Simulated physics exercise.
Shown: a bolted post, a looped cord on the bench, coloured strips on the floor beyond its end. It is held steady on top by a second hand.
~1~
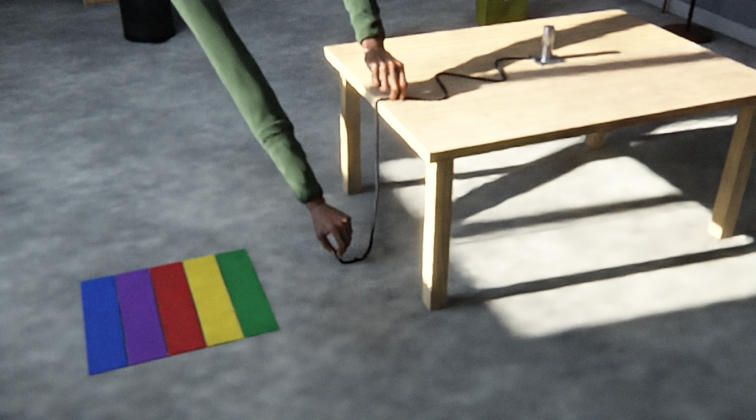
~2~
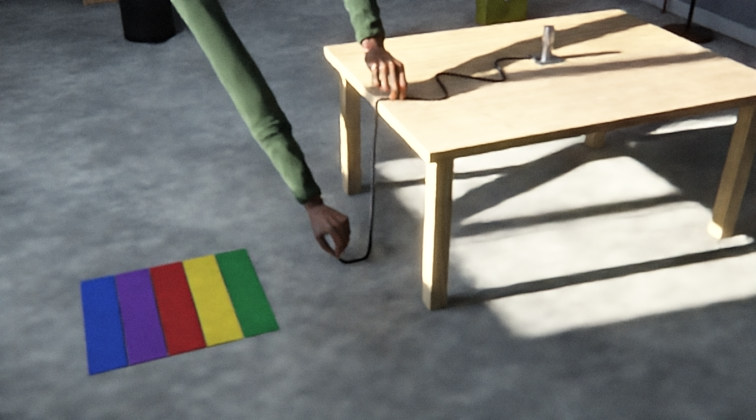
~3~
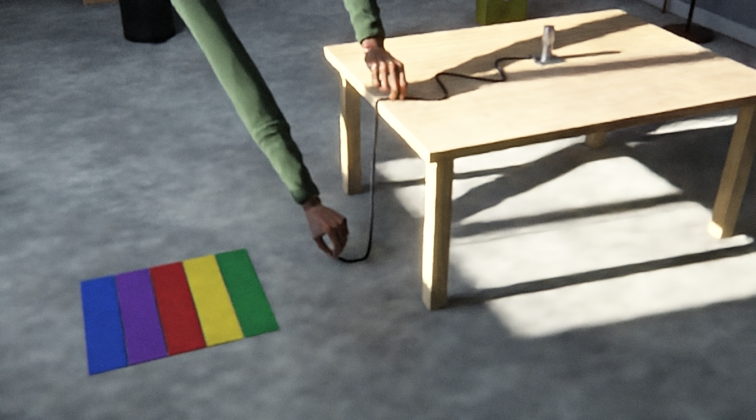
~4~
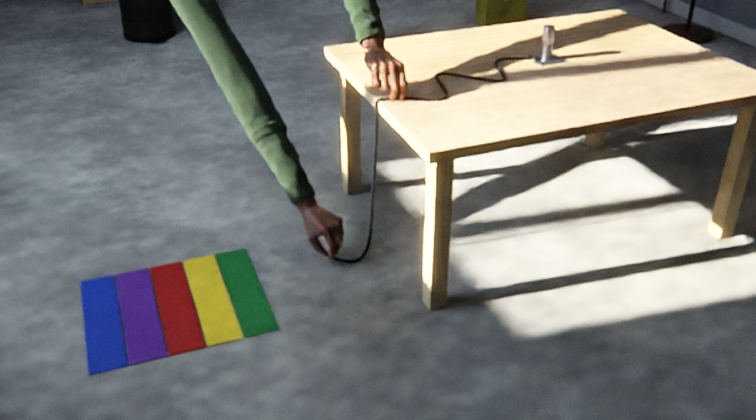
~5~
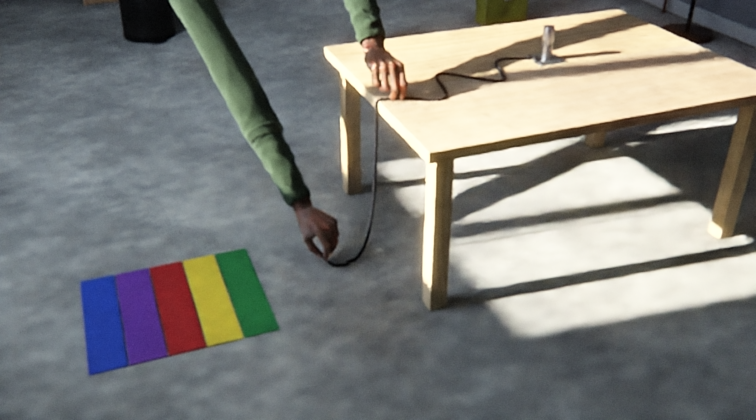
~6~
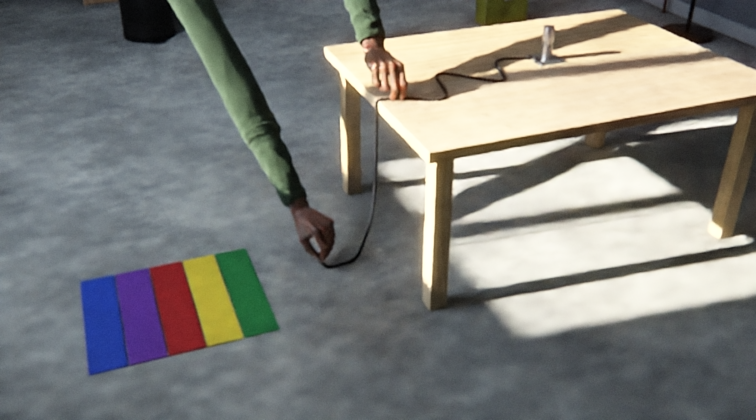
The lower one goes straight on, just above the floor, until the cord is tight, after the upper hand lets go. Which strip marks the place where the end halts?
The blue strip does.
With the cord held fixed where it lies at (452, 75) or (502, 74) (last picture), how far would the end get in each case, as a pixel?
The spots come out as (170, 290) and (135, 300), in that order.
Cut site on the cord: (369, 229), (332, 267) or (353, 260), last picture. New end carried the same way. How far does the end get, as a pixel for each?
Try by try, the places come out as (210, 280), (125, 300) and (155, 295).
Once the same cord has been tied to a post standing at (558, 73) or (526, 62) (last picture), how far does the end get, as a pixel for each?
In order: (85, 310), then (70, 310).
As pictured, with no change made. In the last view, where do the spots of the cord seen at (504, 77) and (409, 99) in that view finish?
(466, 76) for the first, (315, 143) for the second.
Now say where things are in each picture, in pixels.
End (337, 254); green (256, 317); yellow (220, 325); red (183, 334); purple (145, 343); blue (106, 352), in the first picture.
End (335, 254); cord through (502, 59) (486, 80) (442, 85) (395, 98) (373, 164) (371, 235), in the second picture.
End (333, 255), in the third picture.
End (328, 256); cord through (502, 59) (486, 80) (442, 85) (395, 98) (374, 164) (370, 235), in the fourth picture.
End (323, 257), in the fifth picture.
End (320, 257); cord through (502, 59) (486, 80) (442, 85) (395, 98) (376, 164) (366, 235), in the sixth picture.
Early on, end near (157, 292); over red.
Midway, end near (120, 300); over purple.
At the end of the slack, end near (99, 305); over blue. The blue one.
